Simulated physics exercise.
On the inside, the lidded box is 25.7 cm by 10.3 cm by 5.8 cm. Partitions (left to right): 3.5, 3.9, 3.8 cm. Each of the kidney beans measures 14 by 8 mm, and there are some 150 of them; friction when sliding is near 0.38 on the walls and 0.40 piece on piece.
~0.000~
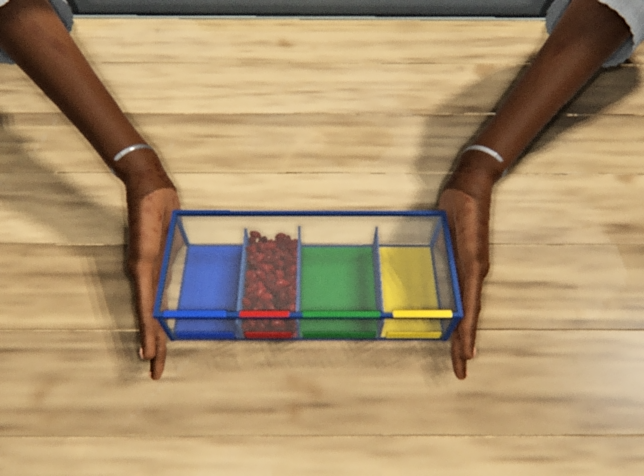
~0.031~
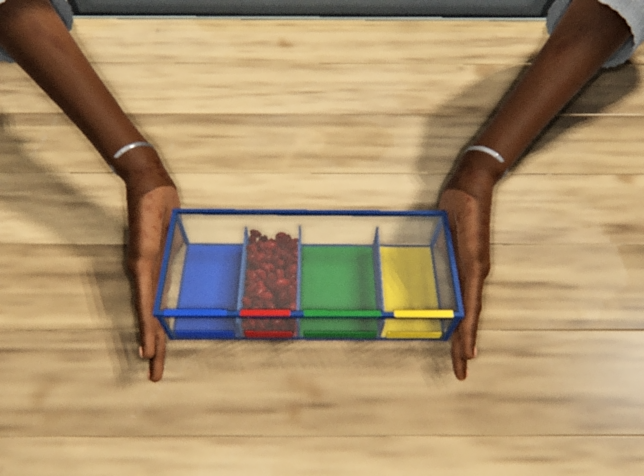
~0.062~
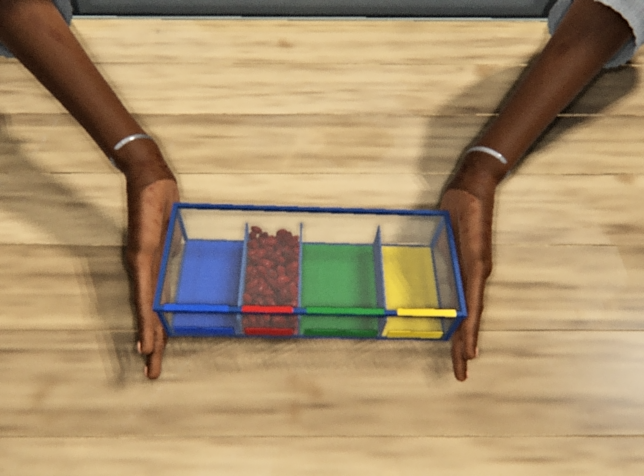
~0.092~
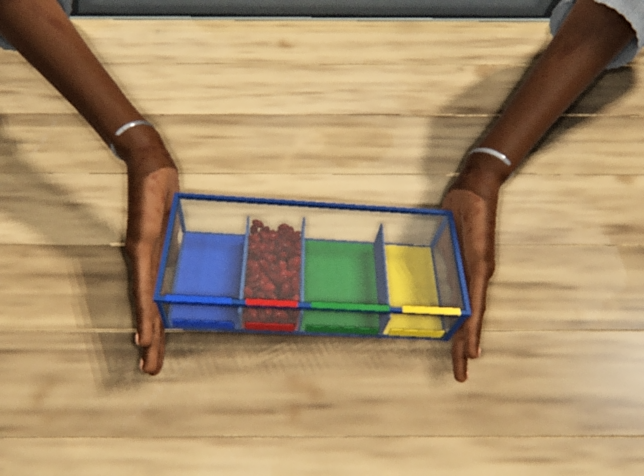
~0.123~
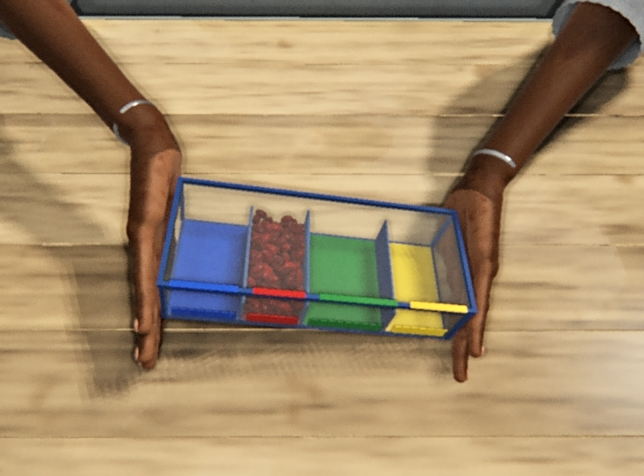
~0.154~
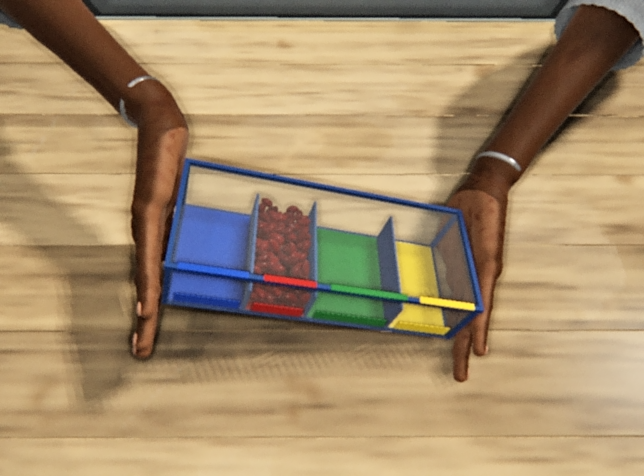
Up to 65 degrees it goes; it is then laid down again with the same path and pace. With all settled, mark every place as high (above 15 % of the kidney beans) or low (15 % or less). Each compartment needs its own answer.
Red: High; blue: Low; green: High; yellow: Low.
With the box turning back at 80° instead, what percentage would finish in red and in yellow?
Red 50, yellow 25.
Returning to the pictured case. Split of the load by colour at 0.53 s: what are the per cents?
Red 90; blue 0; green 10; yellow 0.
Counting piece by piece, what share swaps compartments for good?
Roughly 30 in a hundred.
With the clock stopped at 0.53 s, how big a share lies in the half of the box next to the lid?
I'd say around 40 percent of the pieces.
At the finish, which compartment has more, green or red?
It's the red one that holds more.
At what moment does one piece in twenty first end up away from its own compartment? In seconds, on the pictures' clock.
Close to the 0.50 s mark.
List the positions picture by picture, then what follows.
In the first frame, box tilt 0 degrees, front corners at (159, 313) and (457, 313); red 100 %.
In the second frame, box tilt 1 degrees, front corners at (159, 312) and (458, 313).
In the third frame, box tilt 3 degrees, front corners at (159, 307) and (461, 313).
In the fourth frame, box tilt 6 degrees, front corners at (159, 297) and (465, 312), lowest corner right back.
In the fifth frame, box tilt 11 degrees, front corners at (163, 282) and (471, 310), lowest corner right back.
In the sixth frame, box tilt 16 degrees, front corners at (170, 264) and (478, 308), lowest corner right back; red 100 %. The box's pace is about 175 degrees a second.
After 0.53 s, tilt 64 degrees; red 90 %, green 10 %.
Then, at 0.78 s, tilt 25 degrees; red 70 %, green 25 %, yellow 5 %.
After 1.14 s, tilt 0 degrees; red 70 %, green 25 %, yellow 5 %.
By 1.6 s all is still; red 70 %, blue 0 %, green 25 %, yellow 5 %.
